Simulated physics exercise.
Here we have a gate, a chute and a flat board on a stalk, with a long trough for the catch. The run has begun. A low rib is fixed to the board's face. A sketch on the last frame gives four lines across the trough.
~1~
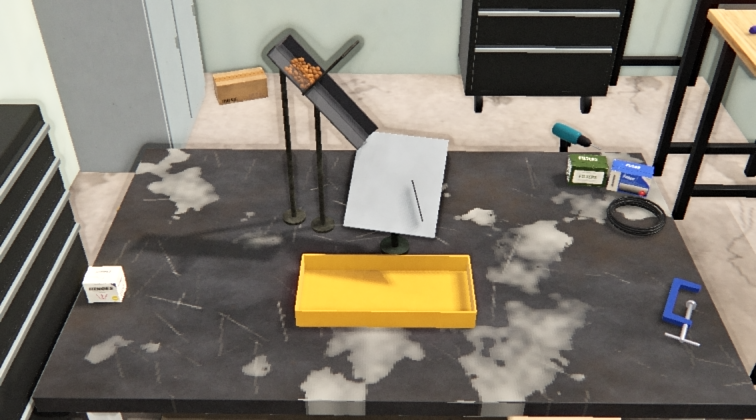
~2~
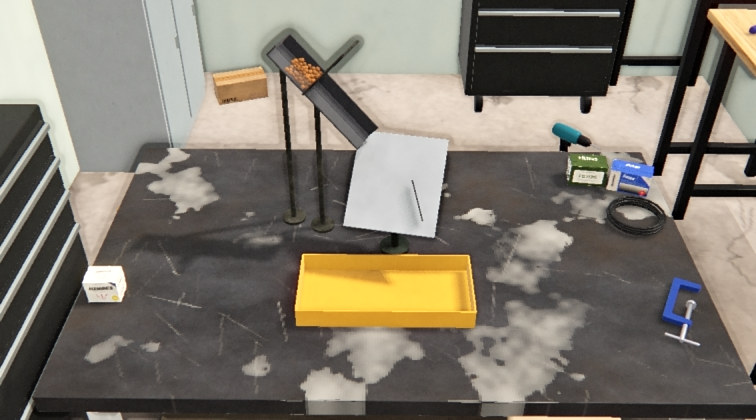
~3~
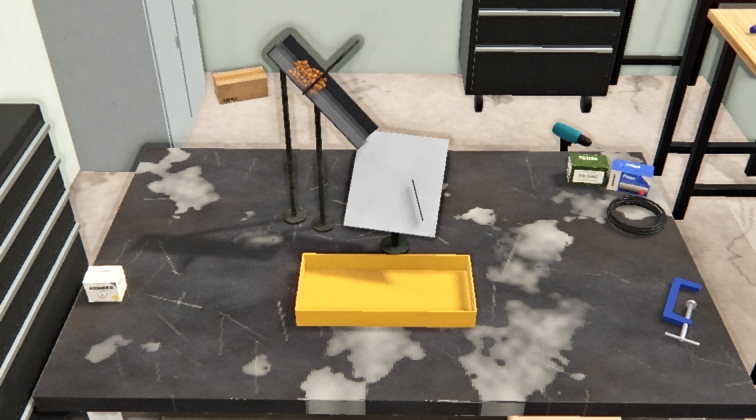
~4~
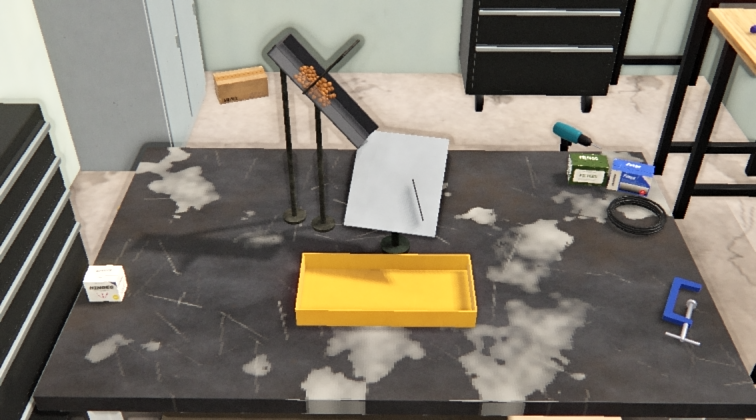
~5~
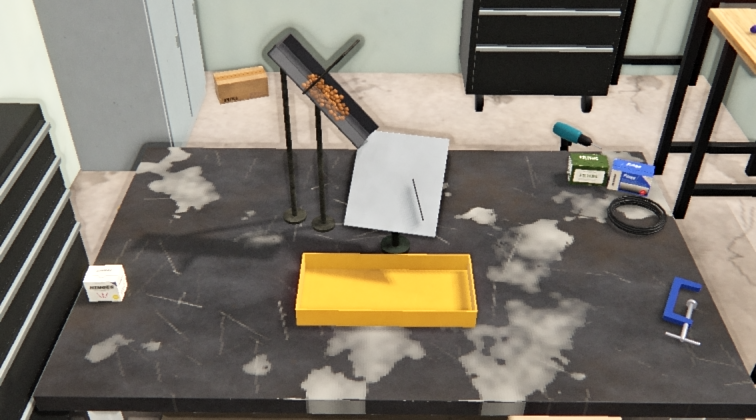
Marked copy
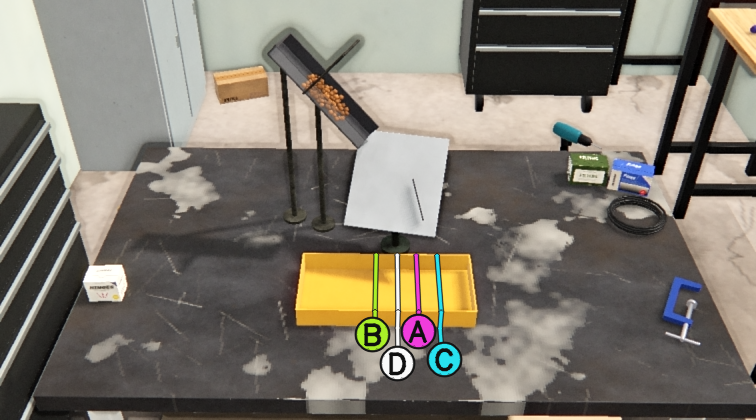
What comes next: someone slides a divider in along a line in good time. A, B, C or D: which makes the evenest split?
Use line A.
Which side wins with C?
Left.
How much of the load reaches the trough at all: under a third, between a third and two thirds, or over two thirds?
Over two thirds.
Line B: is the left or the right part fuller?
Right.
On the marked copy, line A crosses the front rim at (418, 311); line B crosses the front rim at (375, 310); line C crosses the front rim at (441, 311); line D crosses the front rim at (398, 310).
For line A, of what is caught, close to a third on the left of the divider, close to two thirds on the right.
For line B, of what is caught, a small share on the left of the divider, all but a few on the right.
For line C, of what is caught, all but a few on the left of the divider, only a few on the right.
For line D, of what is caught, a small share on the left of the divider, the bulk on the right.
